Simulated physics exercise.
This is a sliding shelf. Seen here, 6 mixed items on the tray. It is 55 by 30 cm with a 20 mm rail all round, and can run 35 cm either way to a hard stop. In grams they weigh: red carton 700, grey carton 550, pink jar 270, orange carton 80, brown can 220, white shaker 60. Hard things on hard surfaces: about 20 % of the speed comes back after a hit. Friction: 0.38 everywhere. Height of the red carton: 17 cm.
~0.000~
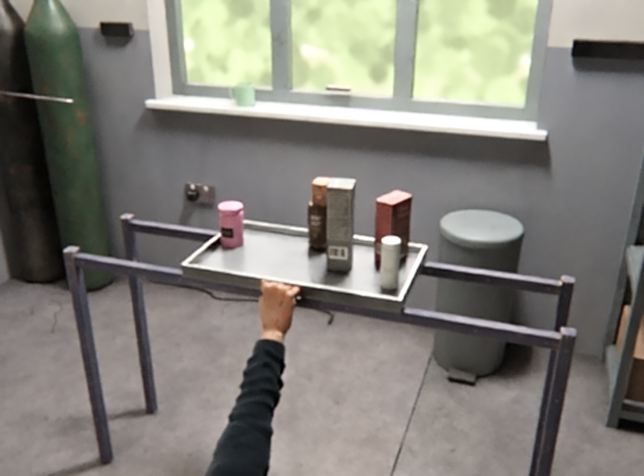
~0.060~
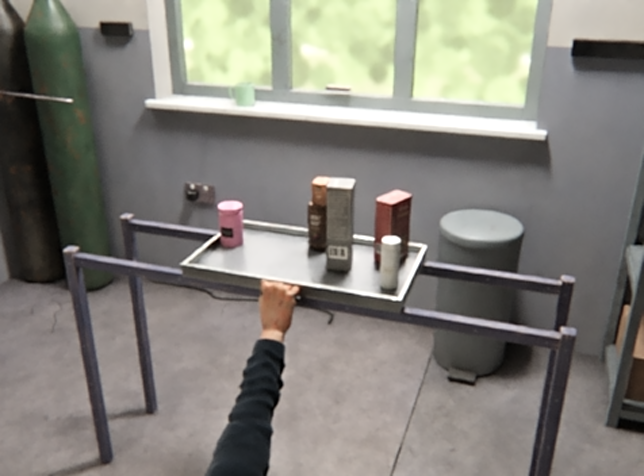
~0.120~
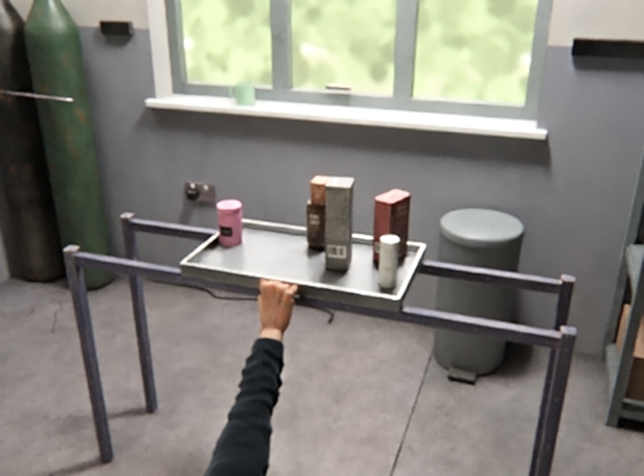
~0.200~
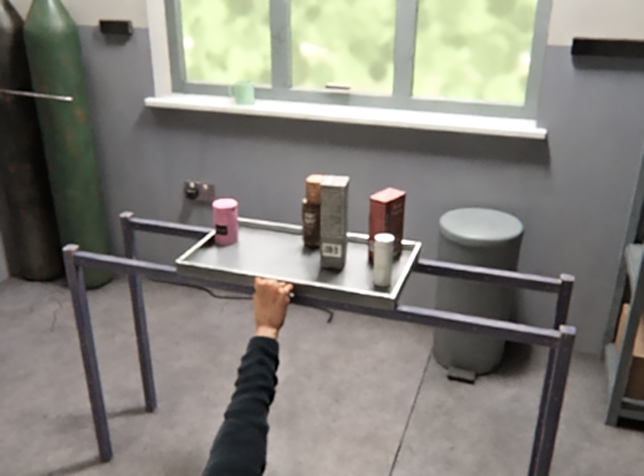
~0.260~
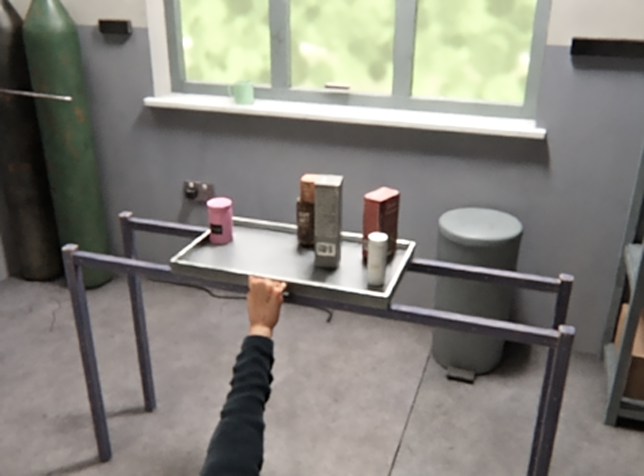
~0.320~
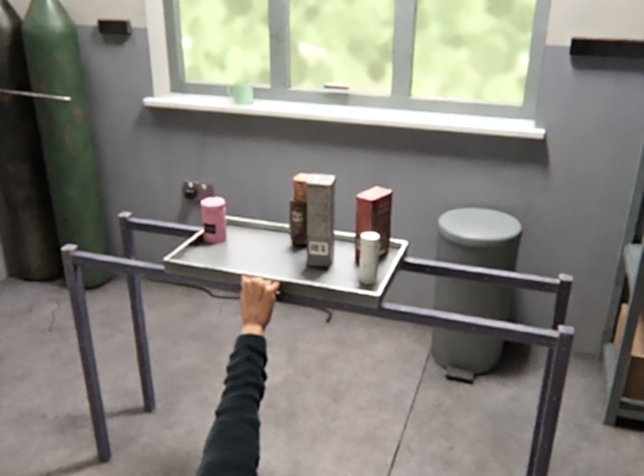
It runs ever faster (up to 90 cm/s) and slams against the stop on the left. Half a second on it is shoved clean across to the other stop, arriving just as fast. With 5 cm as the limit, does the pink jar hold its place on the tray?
The pink jar gets shifted.
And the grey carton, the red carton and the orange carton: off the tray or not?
The grey carton ends on the tray; the red carton is still on the tray; the orange carton finishes off the tray.
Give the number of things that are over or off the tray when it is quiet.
In all, 5.
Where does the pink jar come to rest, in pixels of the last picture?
Around (388, 244).
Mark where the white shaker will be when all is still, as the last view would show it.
At about (513, 295).
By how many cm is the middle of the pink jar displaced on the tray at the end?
About 9 cm.
After 1.02 s, tray moved 35 cm left; pink jar 26° off upright near (114, 204); grey carton 41° off upright; white shaker 40° off upright.
After 1.82 s, tray moved 28 cm left; orange carton now off the tray; red carton on its side; grey carton on its side.
After 2.72 s, tray moved 23 cm right; red carton on its side; grey carton on its side; brown can on its side.
In the end (3.5 s), off the tray, orange carton; toppled on the tray, red carton, grey carton, brown can and white shaker; not toppled but over 5 cm from the start, pink jar. At the end, from the last picture's camera, pink jar near (388, 244).
